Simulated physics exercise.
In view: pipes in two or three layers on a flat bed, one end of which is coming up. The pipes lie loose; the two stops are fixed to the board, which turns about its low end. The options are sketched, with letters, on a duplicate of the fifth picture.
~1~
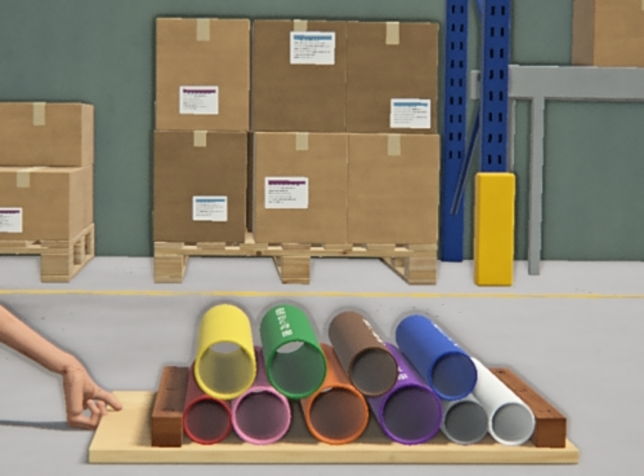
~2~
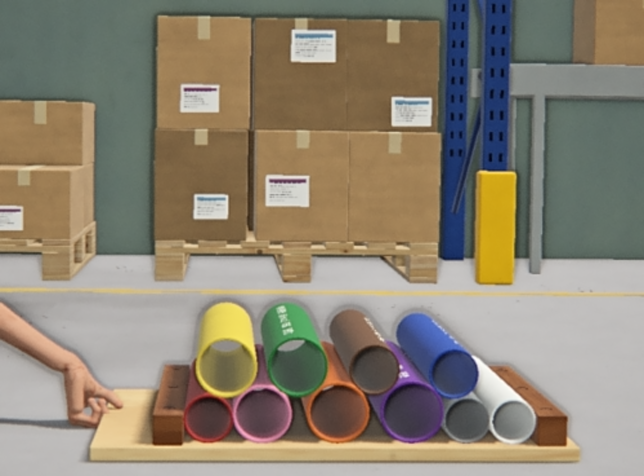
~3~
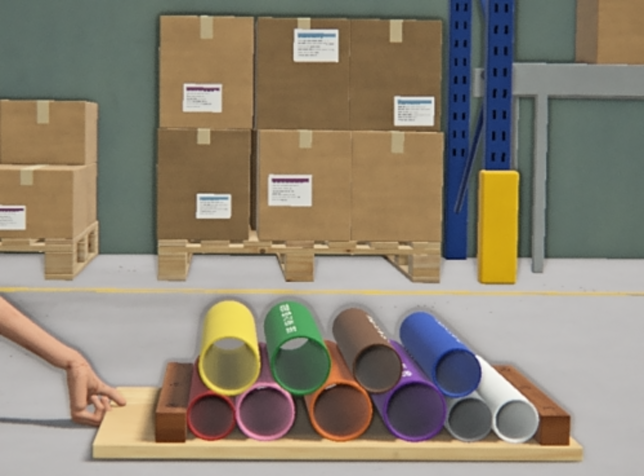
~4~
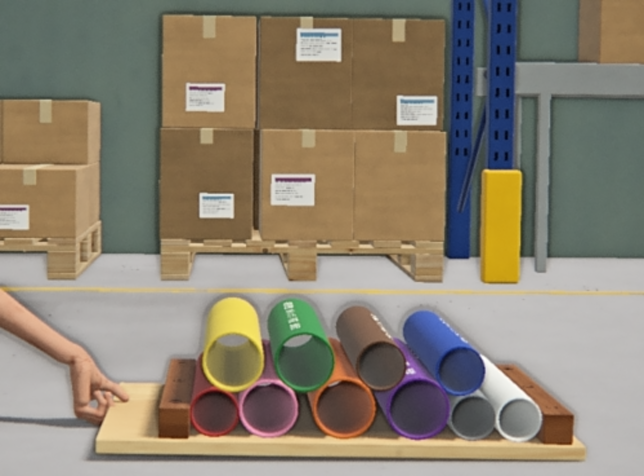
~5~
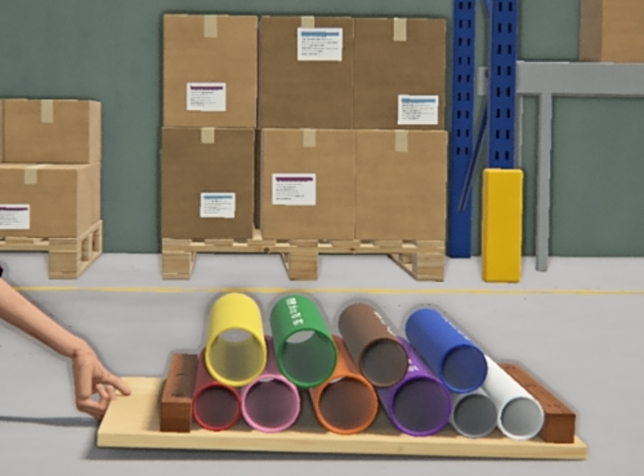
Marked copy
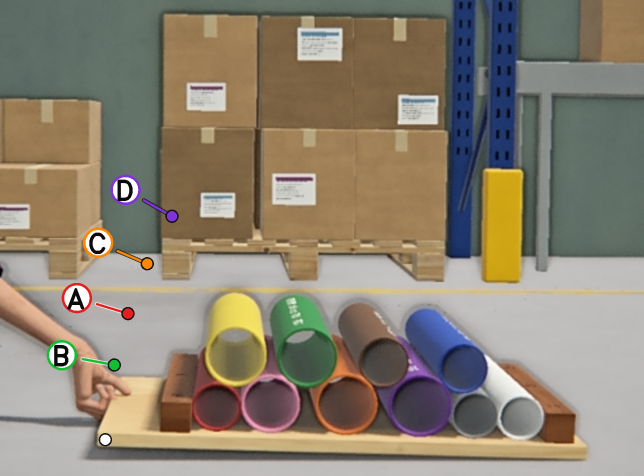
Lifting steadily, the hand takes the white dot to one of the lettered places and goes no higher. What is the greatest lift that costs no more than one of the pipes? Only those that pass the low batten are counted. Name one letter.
Lift it to D and no more.
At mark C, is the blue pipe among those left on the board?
No.
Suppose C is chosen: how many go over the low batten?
At C the number is one.
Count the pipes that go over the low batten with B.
The count is none.
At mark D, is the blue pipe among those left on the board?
No, with D.
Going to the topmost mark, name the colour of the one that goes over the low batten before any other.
The blue one.
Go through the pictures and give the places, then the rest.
White pipe (512, 423); green pipe (297, 369), in the first picture.
Green pipe (298, 367); brown pipe (375, 370), in the second picture.
Board (329, 407); red pipe (211, 416); pink pipe (265, 412); white pipe (515, 420), in the third picture.
Board (332, 404); red pipe (215, 413); pink pipe (269, 409), in the fourth picture.
Board (334, 401); red pipe (217, 407); pink pipe (271, 404), in the fifth picture.
On the marked copy, A at (128, 314); B at (114, 365); C at (147, 264); D at (172, 216); the white dot at (105, 440).
With D. Early on, board at 17°.
Further on, board at 29°.
At the end, board at 29°, one over the low batten (blue).
As for the rest, A one over the low batten (blue); B none over the low batten; C one over the low batten (blue).
